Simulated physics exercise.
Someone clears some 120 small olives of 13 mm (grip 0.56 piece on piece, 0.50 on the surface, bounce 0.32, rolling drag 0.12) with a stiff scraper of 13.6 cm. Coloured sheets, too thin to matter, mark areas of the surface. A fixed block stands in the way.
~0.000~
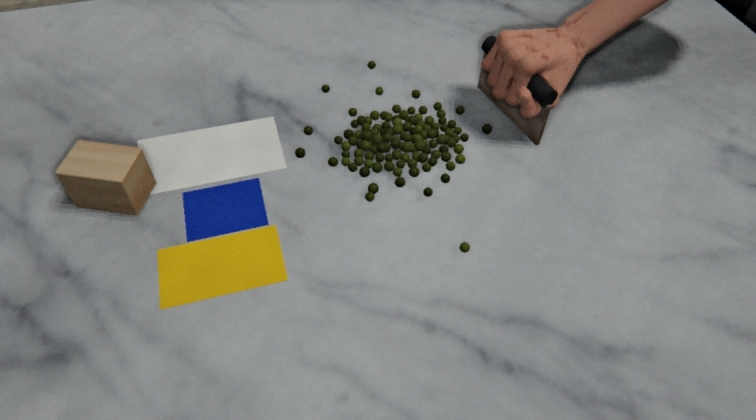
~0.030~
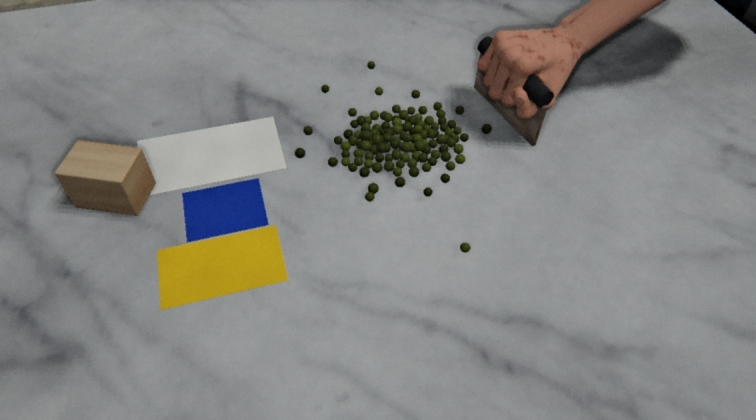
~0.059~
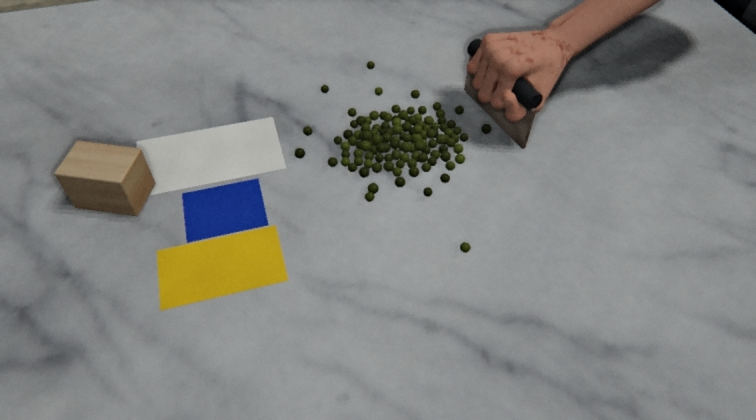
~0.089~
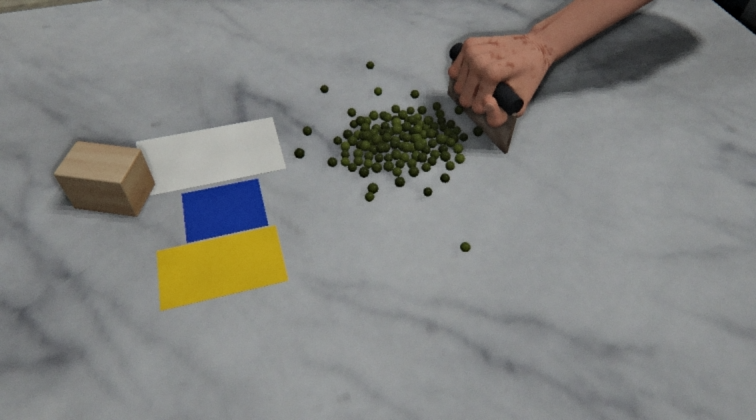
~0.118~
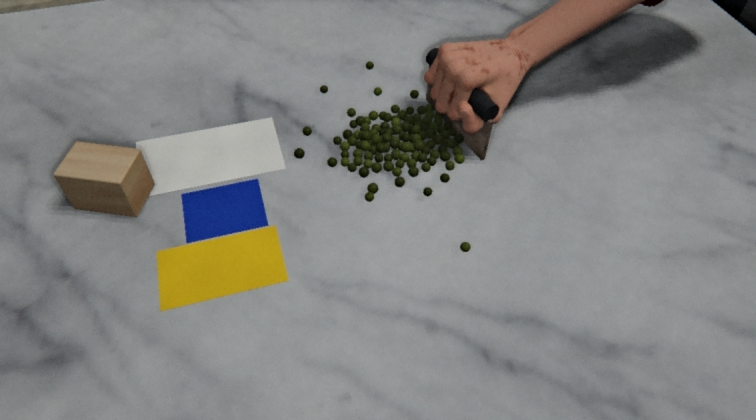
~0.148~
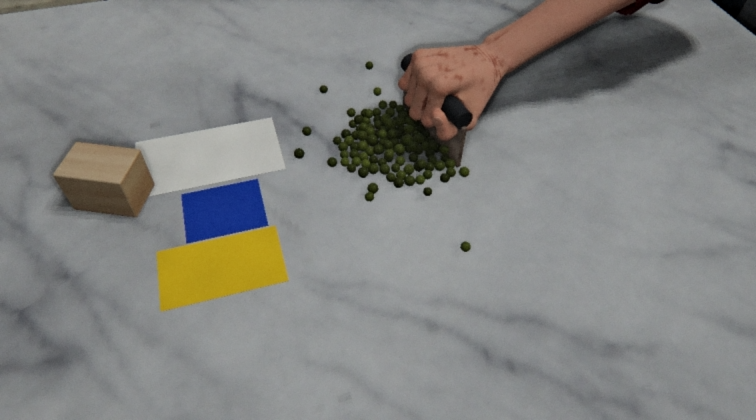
A hand slides a scraper left across the marble surface, pushing into scattered small olives.
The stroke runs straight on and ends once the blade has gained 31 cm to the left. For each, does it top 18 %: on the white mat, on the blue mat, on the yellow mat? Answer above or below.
On the white mat: Below; on the blue mat: Below; on the yellow mat: Below.
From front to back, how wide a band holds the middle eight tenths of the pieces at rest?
Some 42 cm.
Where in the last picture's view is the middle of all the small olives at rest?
At about (158, 229).
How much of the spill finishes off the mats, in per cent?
Some 85 per cent.
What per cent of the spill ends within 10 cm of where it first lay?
Some 5 per cent.
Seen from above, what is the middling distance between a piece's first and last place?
About 34 cm.
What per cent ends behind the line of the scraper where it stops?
About 10 per cent.
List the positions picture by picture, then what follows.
Scraper from (546, 112) to (486, 57); moved 0.0 cm; pieces shifted so far, 0; middle of the spill at (407, 138); yellow mat at (222, 265); blue mat at (225, 209); white mat at (211, 154); block at (99, 160), in the first frame.
Scraper from (542, 113) to (483, 58); moved 0.5 cm; pieces shifted so far, 0; middle of the spill at (407, 138), in the second frame.
Scraper from (531, 116) to (472, 60); moved 2.0 cm; pieces shifted so far, 0; middle of the spill at (407, 138), in the third frame.
Scraper from (512, 121) to (455, 64); moved 4.7 cm; pieces shifted so far, 1; middle of the spill at (406, 138), in the fourth frame.
Scraper from (488, 127) to (432, 69); moved 8.0 cm; pieces shifted so far, 14; middle of the spill at (395, 141), in the fifth frame.
Scraper from (462, 134) to (408, 75); moved 11.5 cm; pieces shifted so far, 93; middle of the spill at (393, 134); yellow mat at (222, 266); blue mat at (224, 210); white mat at (209, 156); block at (97, 162). Its speed is about 1.17 m/s, heading 5 degrees towards the viewer, in the sixth frame.
Then, at 0.30 s, scraper 29 cm from its start, spill 27 cm wide; white mat 25 %, off the mats 70 %.
Then, at 0.44 s, scraper 31 cm from its start, spill 36 cm wide; yellow mat 15 %, blue mat 20 %, white mat 25 %, off the mats 40 %.
After 0.57 s, scraper 31 cm from its start, spill 40 cm wide; yellow mat 10 %, blue mat 5 %, white mat 15 %, off the mats 70 %.
At rest (1.5 s), yellow mat 5 %, blue mat 0 %, white mat 10 %, off the mats 85 %.
